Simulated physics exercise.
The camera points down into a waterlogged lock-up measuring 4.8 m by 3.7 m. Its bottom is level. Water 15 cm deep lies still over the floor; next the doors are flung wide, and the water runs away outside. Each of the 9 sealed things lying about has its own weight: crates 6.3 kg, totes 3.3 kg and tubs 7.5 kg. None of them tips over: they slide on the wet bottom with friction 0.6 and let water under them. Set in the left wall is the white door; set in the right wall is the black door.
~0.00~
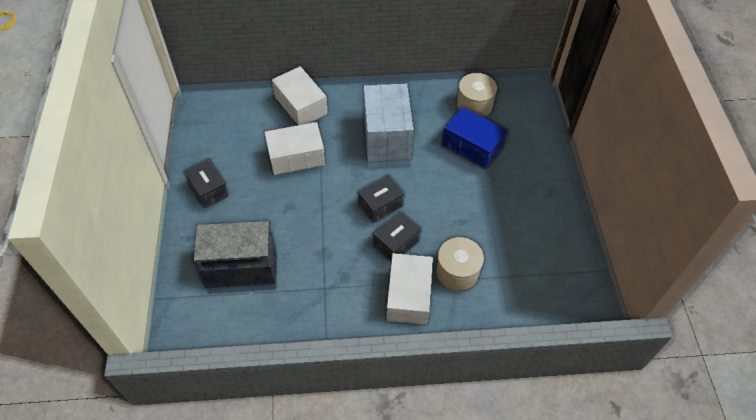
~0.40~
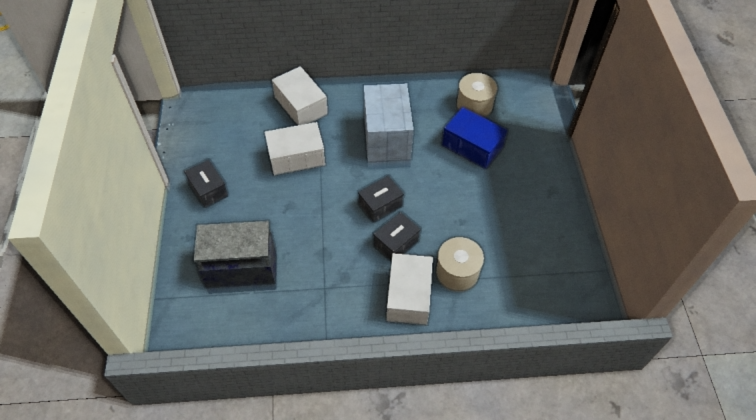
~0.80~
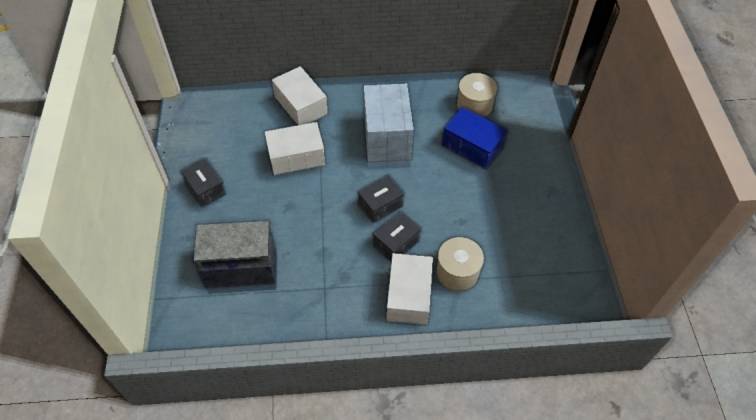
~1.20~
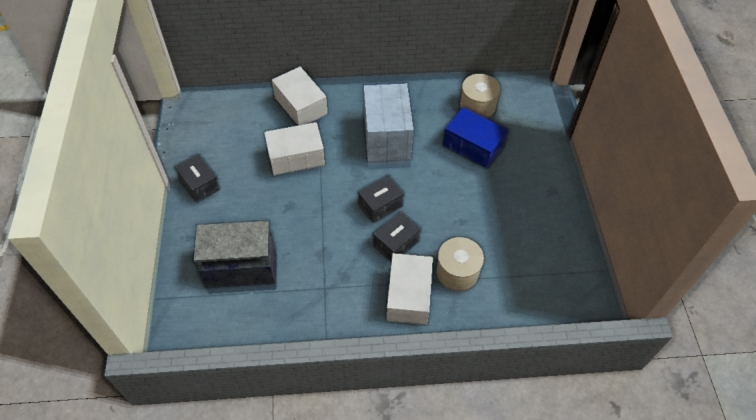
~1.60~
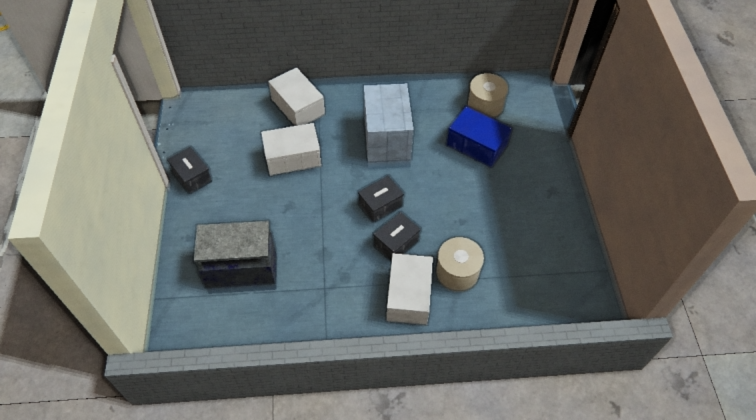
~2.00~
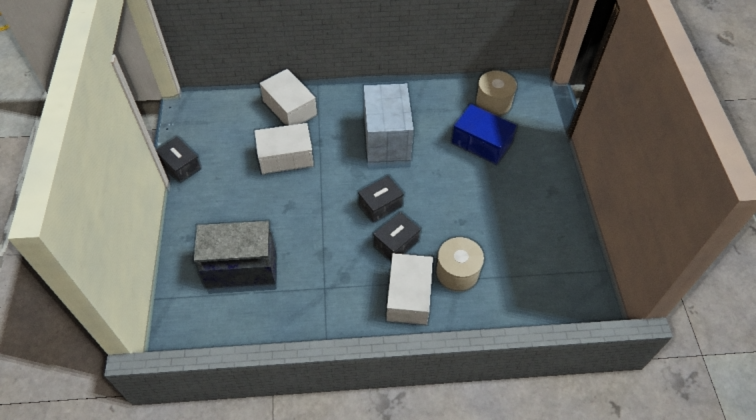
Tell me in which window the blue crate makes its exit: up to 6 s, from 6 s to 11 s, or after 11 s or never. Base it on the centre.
The exit falls inside the interval.
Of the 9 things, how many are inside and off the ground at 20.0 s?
Total: 3.
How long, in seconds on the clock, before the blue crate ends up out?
At about 8.0 s.
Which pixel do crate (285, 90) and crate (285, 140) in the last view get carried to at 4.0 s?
They end up about (237, 86) and (239, 120) in the last view.
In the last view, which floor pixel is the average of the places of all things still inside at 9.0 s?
It works out to somewhere near (369, 225) on the floor.
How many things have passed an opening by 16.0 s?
I make it 5.
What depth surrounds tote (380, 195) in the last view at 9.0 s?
Around 8 centimetres.
After 4.0 s the blue crate is near (503, 104), 0.6 m from its start, afloat; 1 of 9 are out; 8 afloat.
After 9.0 s the blue crate has gone out (at 7.8 s); 5 of 9 are out; 4 afloat.
After 16.0 s the blue crate has gone out (at 7.8 s); 5 of 9 are out; 4 afloat.
After 20.0 s the blue crate has gone out (at 7.8 s); 6 of 9 are out; 3 afloat.
